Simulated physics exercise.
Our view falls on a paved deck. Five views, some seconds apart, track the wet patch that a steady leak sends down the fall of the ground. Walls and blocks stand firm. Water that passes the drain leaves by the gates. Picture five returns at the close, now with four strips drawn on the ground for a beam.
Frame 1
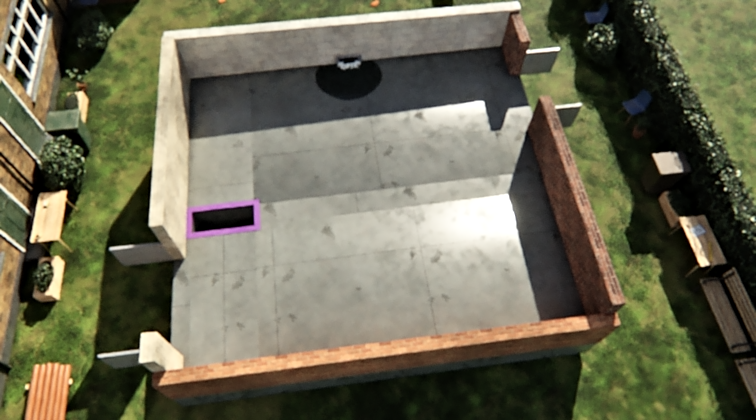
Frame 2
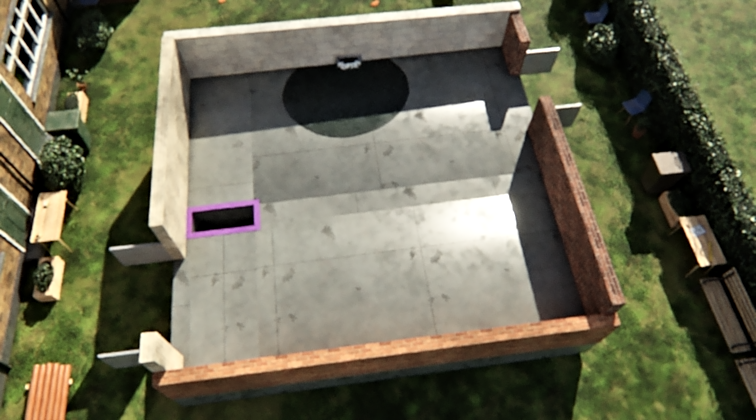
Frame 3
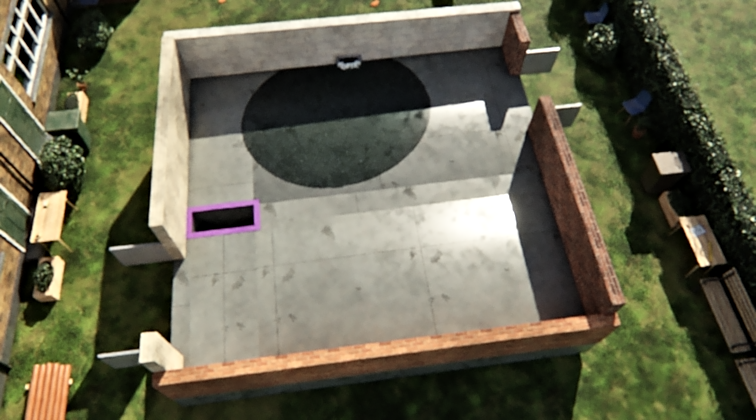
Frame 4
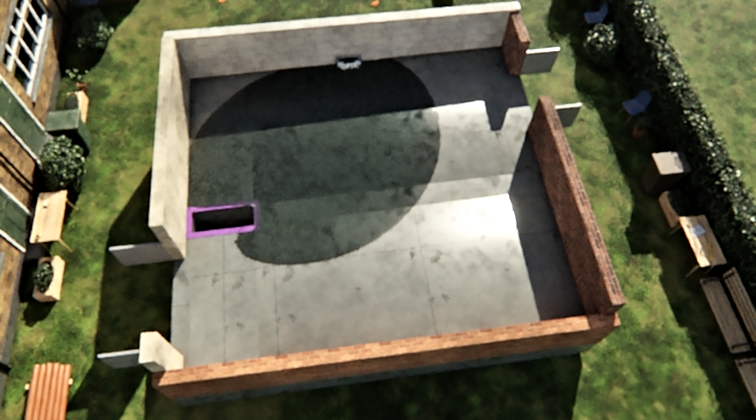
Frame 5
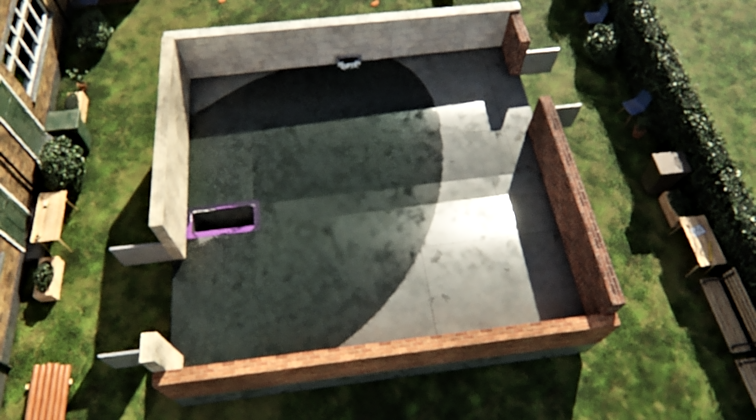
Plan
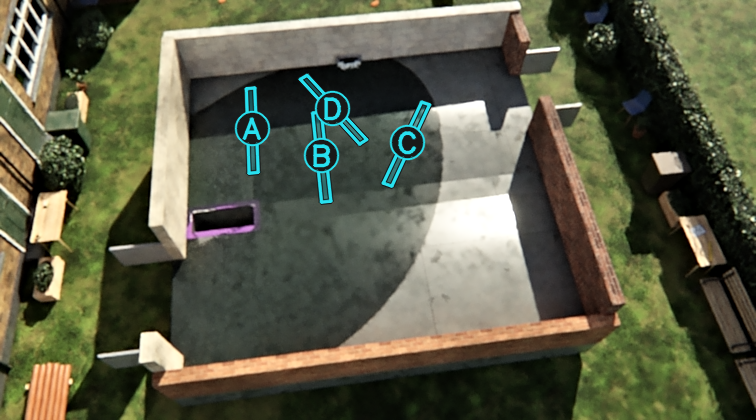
A dark wet patch starts small by the outfall at the back wall of a paved deck and widens across the grey floor. It spreads toward the lower left and reaches the purple-edged drain pit, which takes in water, then covers the left side down to the front brick wall.
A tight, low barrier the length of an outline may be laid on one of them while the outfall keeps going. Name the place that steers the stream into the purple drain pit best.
Spot C does it best.
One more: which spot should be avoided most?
That would be D.
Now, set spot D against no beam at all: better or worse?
It is worse.
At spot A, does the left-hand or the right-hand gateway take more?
The left gate.
On the marked copy, A from (253, 172) to (250, 88); B from (326, 201) to (316, 112); C from (387, 184) to (425, 103); D from (303, 77) to (363, 141).
If A is chosen, about 28 % of the stream goes into the purple drain pit, about 72 % out by the gates.
If B is chosen, about 30 % of the stream goes into the purple drain pit, about 70 % out by the gates.
If C is chosen, about 46 % of the stream goes into the purple drain pit, about 54 % out by the gates.
If D is chosen, about 14 % of the stream goes into the purple drain pit, about 86 % out by the gates.
